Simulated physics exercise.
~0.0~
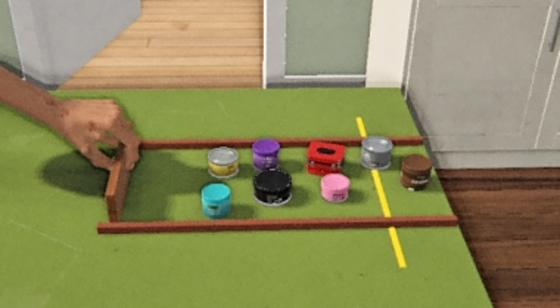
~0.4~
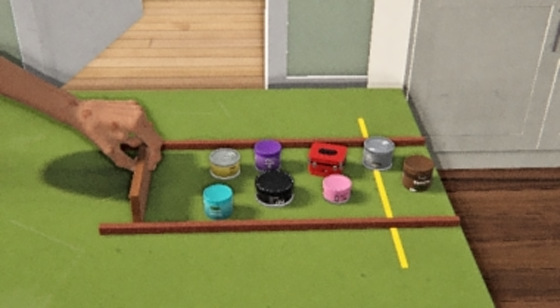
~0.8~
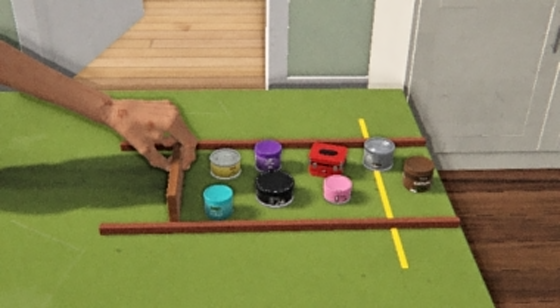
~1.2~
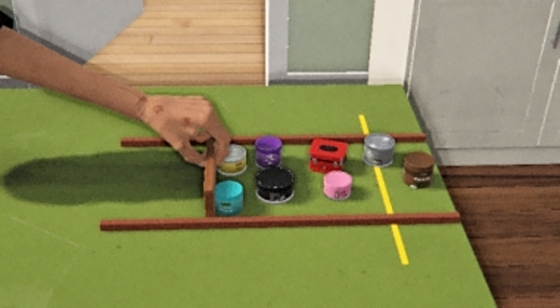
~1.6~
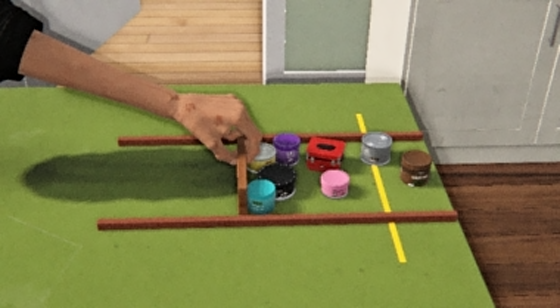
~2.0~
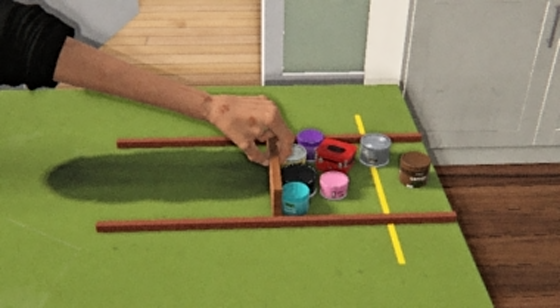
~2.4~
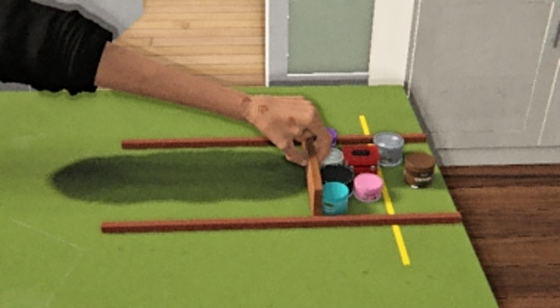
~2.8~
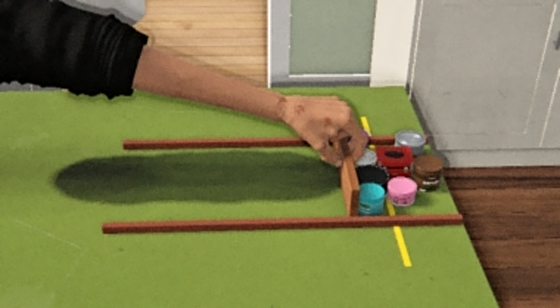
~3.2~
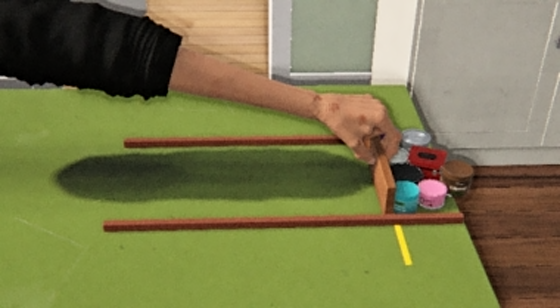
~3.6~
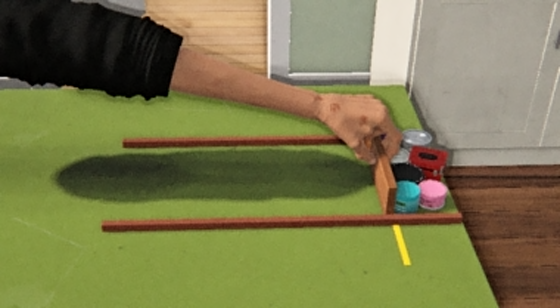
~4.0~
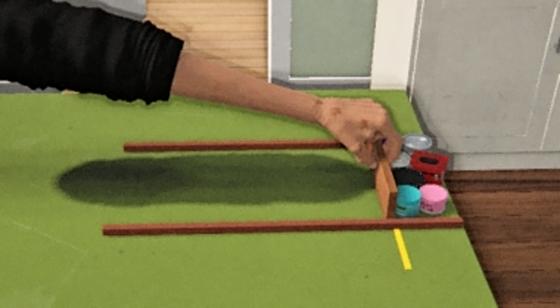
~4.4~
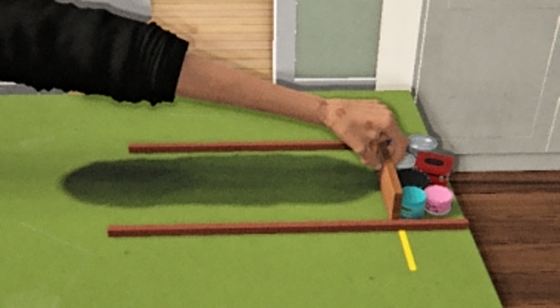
On a green tabletop, a hand slides a board rightward between rails, bunching small tubs at the edge as a brown one falls.
